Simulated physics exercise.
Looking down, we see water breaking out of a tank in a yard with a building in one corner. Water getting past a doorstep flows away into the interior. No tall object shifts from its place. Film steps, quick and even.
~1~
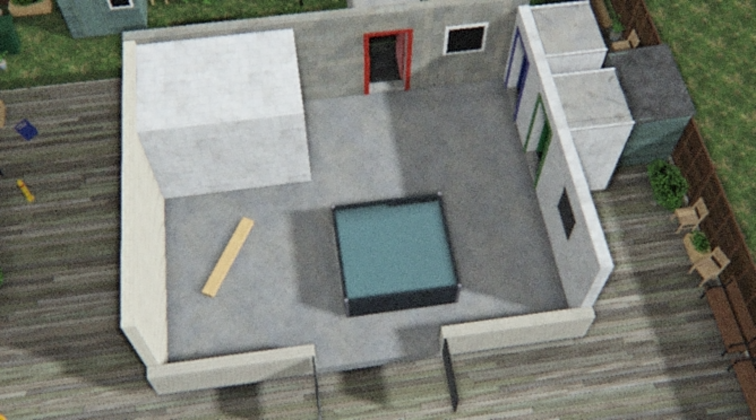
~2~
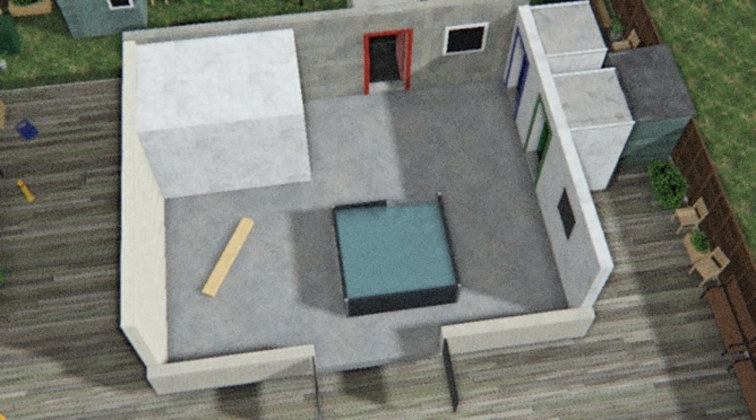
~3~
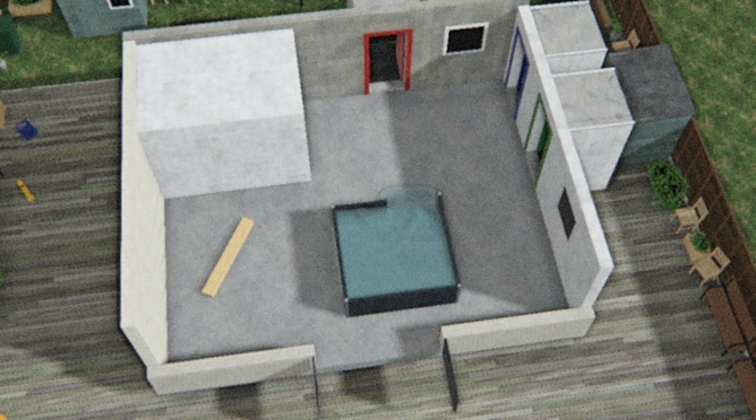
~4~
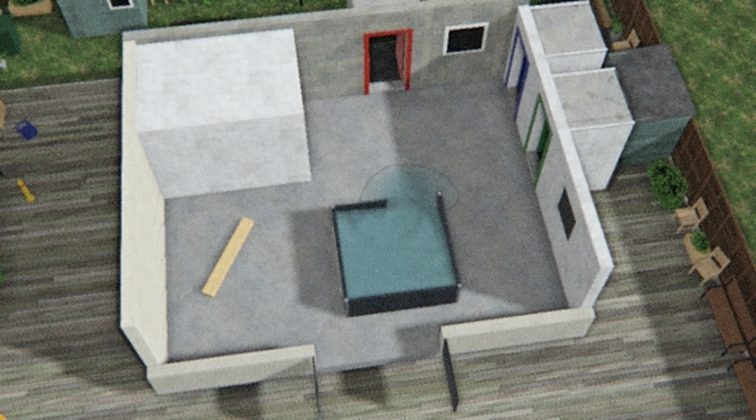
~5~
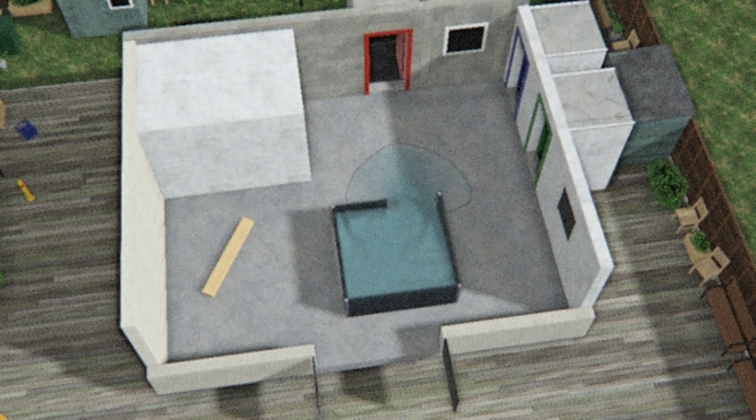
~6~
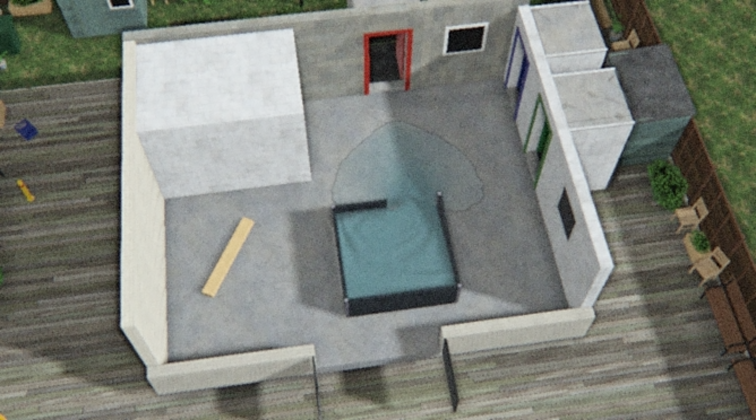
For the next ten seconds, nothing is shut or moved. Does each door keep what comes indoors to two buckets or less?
One by one: The green door gets two buckets or fewer. The red door gets over two buckets. The blue door gets over two buckets.
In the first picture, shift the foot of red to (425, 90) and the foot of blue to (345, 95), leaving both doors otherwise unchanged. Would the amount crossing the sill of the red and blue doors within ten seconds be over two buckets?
One by one: Red door lets more in, blue door goes over.
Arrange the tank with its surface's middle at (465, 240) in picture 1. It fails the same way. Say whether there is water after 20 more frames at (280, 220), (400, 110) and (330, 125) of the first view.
So, in the order given, I'd say unaffected, soaked through, soaked through.
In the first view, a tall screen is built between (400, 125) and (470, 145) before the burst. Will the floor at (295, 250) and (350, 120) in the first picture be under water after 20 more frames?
Note: Point one left unsoaked, point two drenched.
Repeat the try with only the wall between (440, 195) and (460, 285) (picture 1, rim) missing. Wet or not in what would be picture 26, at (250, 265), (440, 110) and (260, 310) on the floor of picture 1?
In the order given: Untouched, swamped and untouched.
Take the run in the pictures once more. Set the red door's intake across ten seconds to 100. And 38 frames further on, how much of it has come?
Share by then: About 90 in a hundred.
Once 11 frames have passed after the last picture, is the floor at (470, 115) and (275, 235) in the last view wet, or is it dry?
As listed: Covered, not flooded.
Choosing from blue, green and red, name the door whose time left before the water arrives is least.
That's the door marked red.
A moment on, water covers 30 % of the floor; the green door not reached, the red door over two buckets in, the blue door not reached.
Next, water covers 35 % of the floor; the green door wet at the sill, nothing in, the red door far over two buckets in, the blue door under two buckets in.
Then, water covers 35 % of the floor; the green door wet at the sill, nothing in, the red door far over two buckets in, the blue door far over two buckets in.
Later, water covers 55 % of the floor; the green door wet at the sill, nothing in, the red door far over two buckets in, the blue door far over two buckets in.
In the end, water covers 85 % of the floor; the green door wet at the sill, nothing in, the red door far over two buckets in, the blue door far over two buckets in.
